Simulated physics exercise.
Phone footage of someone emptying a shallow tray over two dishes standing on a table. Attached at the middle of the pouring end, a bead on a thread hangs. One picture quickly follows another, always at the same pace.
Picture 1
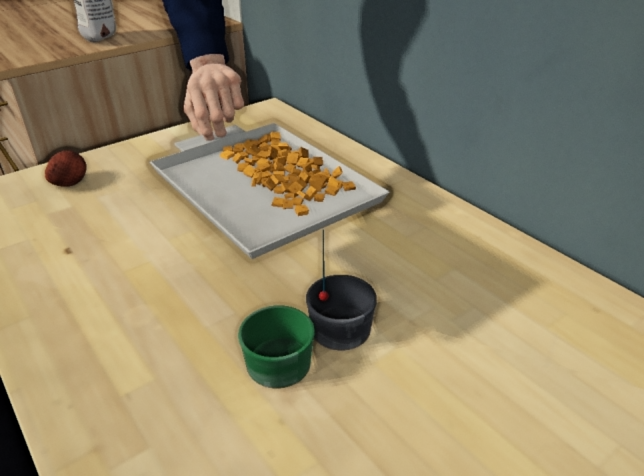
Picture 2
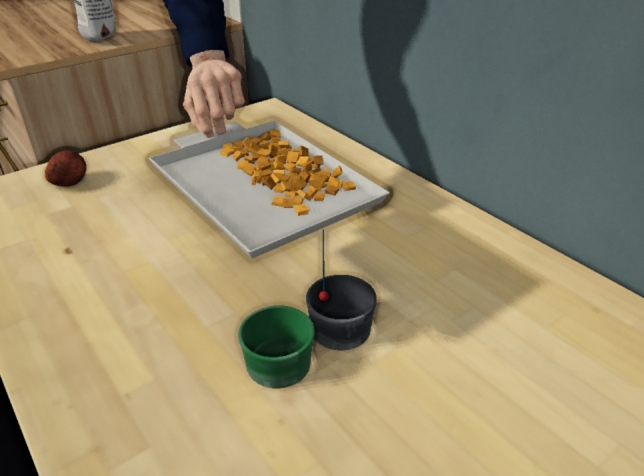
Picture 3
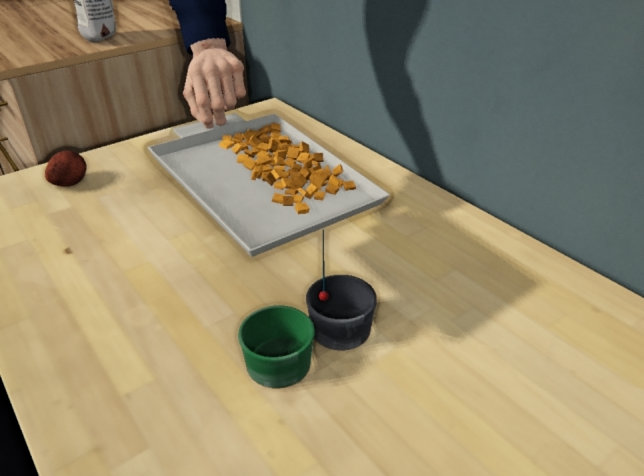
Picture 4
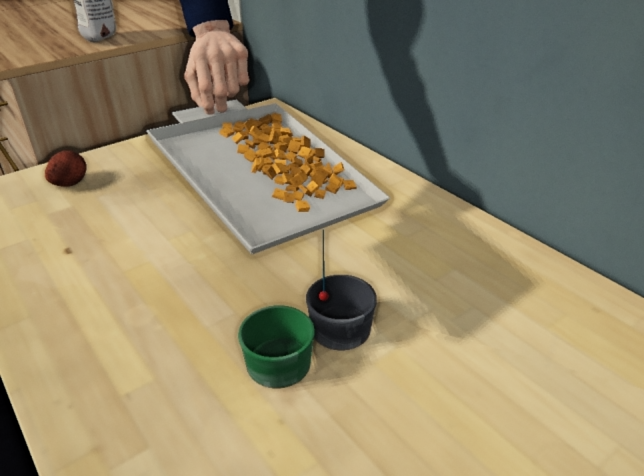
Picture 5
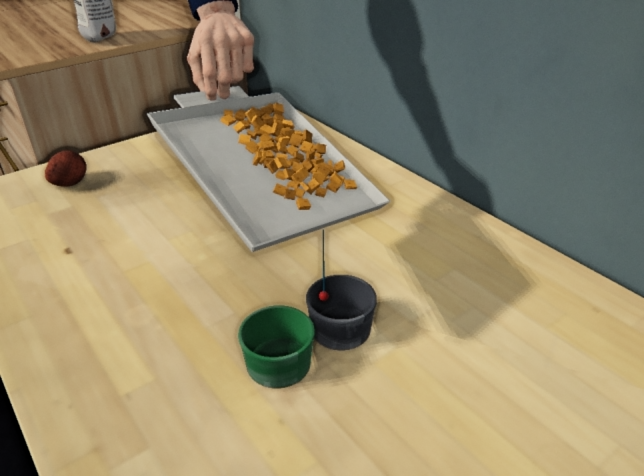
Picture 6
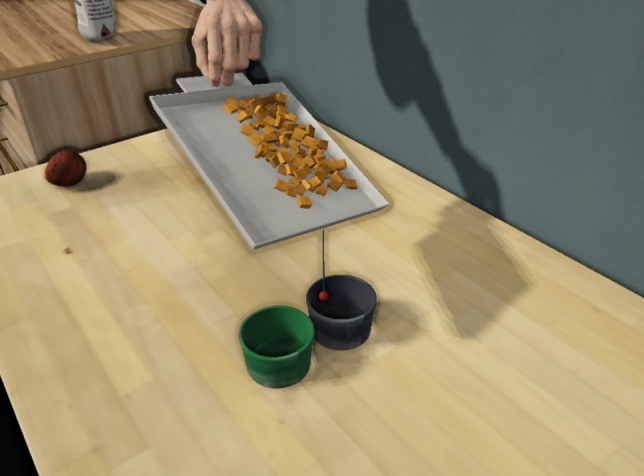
A hand raises the back of a tray of small orange pieces, gradually tilting it.
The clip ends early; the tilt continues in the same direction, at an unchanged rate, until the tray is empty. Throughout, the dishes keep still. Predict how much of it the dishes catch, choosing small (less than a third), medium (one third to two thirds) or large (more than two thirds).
The catch is small, less than a third.
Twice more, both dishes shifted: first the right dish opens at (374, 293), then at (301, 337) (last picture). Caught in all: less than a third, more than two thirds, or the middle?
The middle third; under a third.
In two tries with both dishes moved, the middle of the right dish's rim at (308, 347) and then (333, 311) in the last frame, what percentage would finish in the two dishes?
Trial 1: 0 percent; trial 2: 10 percent.
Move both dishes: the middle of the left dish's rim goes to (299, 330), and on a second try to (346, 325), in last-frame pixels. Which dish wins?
The first arrangement gives the one at right, the second arrangement gives the one at right.
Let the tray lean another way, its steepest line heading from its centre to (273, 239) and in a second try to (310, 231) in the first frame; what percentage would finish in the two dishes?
About 50 % and about 20 %.
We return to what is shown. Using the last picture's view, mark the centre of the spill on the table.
Roughly pixel (415, 322).
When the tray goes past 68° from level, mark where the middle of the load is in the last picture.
Near the pixel (371, 207).
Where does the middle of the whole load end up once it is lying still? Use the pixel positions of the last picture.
Roughly at (403, 320).
Just after the last frame, tray tipped steeply; the larger part on the tray; about a tenth outside both; roughly a quarter in the air.
A moment on, tray tipped past a quarter turn; roughly a quarter in the right dish; the larger part outside both.
Further on, tray tipped past a quarter turn; roughly a quarter in the right dish; the larger part outside both.
When it is over, tray tipped past a quarter turn; not one in the left dish; roughly a quarter in the right dish; the larger part outside both.
